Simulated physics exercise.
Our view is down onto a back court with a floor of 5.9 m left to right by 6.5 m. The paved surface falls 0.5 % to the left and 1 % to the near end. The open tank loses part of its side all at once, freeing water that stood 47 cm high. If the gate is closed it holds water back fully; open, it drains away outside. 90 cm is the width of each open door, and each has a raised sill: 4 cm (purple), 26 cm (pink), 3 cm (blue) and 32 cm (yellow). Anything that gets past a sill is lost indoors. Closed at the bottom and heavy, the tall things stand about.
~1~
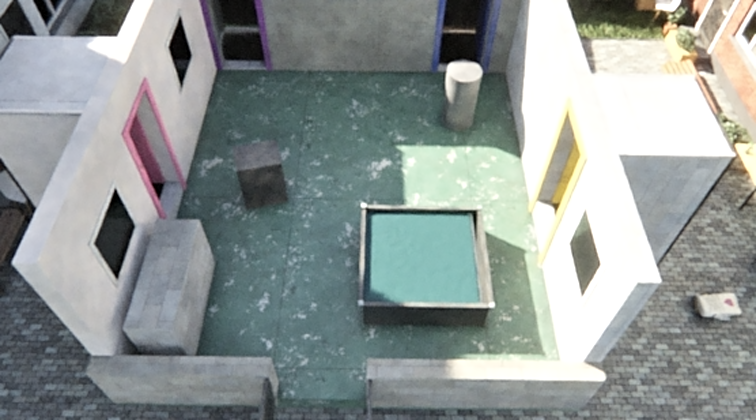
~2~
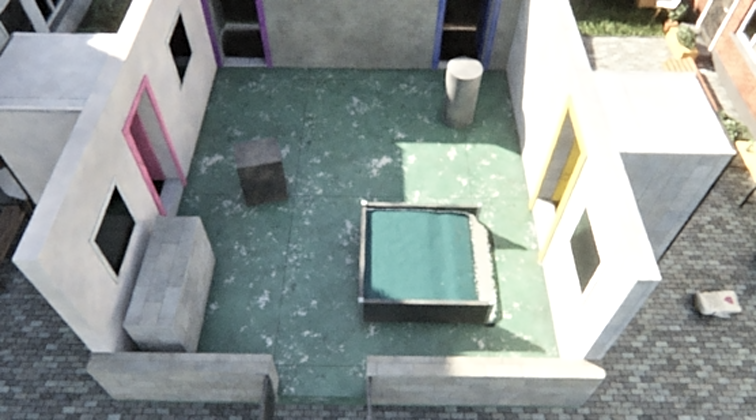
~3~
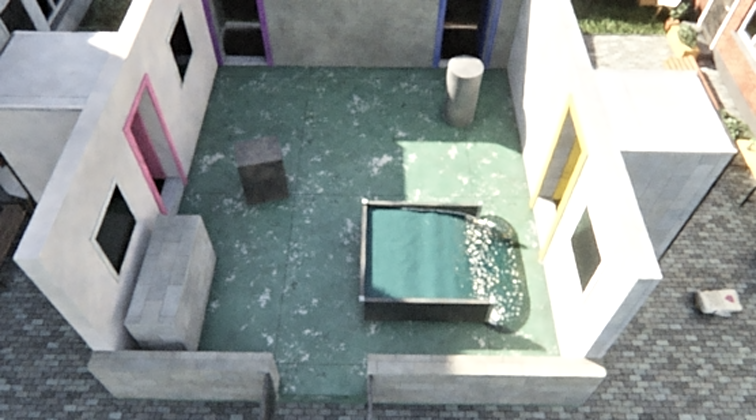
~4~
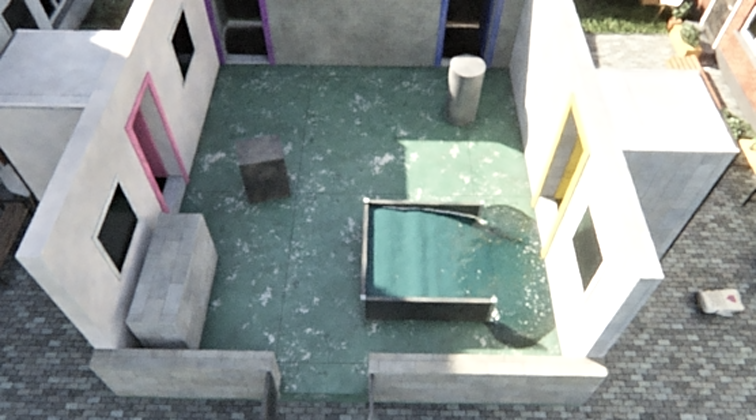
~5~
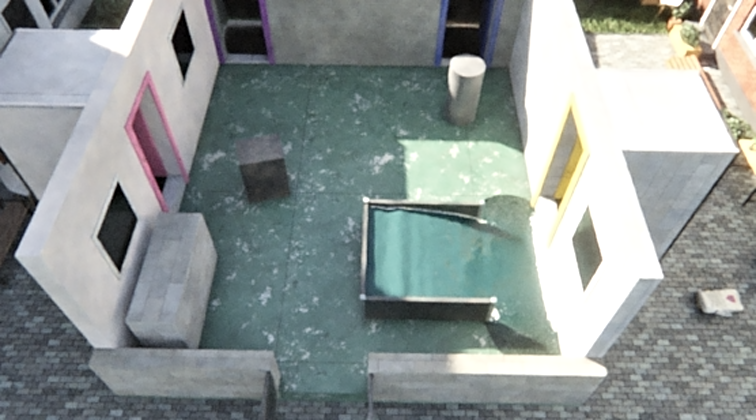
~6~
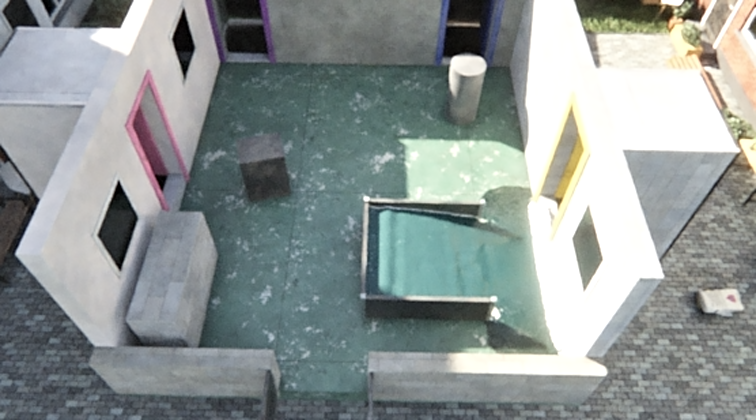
A pale-walled court with a mottled green floor is seen from high above, its walls broken by pink, yellow, purple and blue bordered openings. A dark block and long grey box stand left, a pale cylinder at the back right, and a square tank of teal water right of centre. The tank's right side gives way, and water pours out, foaming, then spreads toward the right wall as the view stays nearly still.
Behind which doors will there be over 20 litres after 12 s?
Outcome: At the purple door the limit will not be outstripped. At the pink door the limit will not be outstripped. At the blue door the limit will be outstripped. At the yellow door the limit will not be outstripped.
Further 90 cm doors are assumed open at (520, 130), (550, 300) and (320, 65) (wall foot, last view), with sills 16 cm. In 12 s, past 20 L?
Less, more, less.
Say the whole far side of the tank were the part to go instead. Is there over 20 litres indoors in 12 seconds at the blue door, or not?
Compared with the limit, blue is more.
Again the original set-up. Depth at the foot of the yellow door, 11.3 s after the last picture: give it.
About 3.0 cm.
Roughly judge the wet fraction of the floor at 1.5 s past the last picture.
Some 20 per cent of it.
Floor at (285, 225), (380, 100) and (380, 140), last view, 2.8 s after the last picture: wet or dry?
First spot bone dry, second soaked, third soaked.
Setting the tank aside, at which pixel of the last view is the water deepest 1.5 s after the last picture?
Close to (558, 378).
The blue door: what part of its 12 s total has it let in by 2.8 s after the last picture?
30 percent or so by then.
Then, 0.7 s after the last picture water covers 10 % of the floor and is deepest (36 cm) near (558, 378); purple door not reached, pink door not reached, blue door not reached, yellow door 26 cm at the sill, 1 L in.
Then, 1.5 s after the last picture water covers 20 % of the floor and is deepest (34 cm) near (558, 378); purple door not reached, pink door not reached, blue door not reached, yellow door 21 cm at the sill, 1 L in.
Then, 2.8 s after the last picture water covers 40 % of the floor and is deepest (18 cm) near (531, 378); purple door not reached, pink door not reached, blue door 9 cm at the sill, 18 L in, yellow door 11 cm at the sill, 2 L in.
Then, 6.3 s after the last picture water covers 75 % of the floor and is deepest (12 cm) near (136, 370); purple door 2 cm at the sill, 0 L in, pink door 2 cm at the sill, 0 L in, blue door 4 cm at the sill, 61 L in, yellow door 6 cm at the sill, 2 L in.
Then, 11.3 s after the last picture water covers 90 % of the floor and is deepest (9 cm) near (204, 249); purple door 3 cm at the sill, 0 L in, pink door 5 cm at the sill, 0 L in, blue door 1 cm at the sill, 62 L in, yellow door 3 cm at the sill, 2 L in.
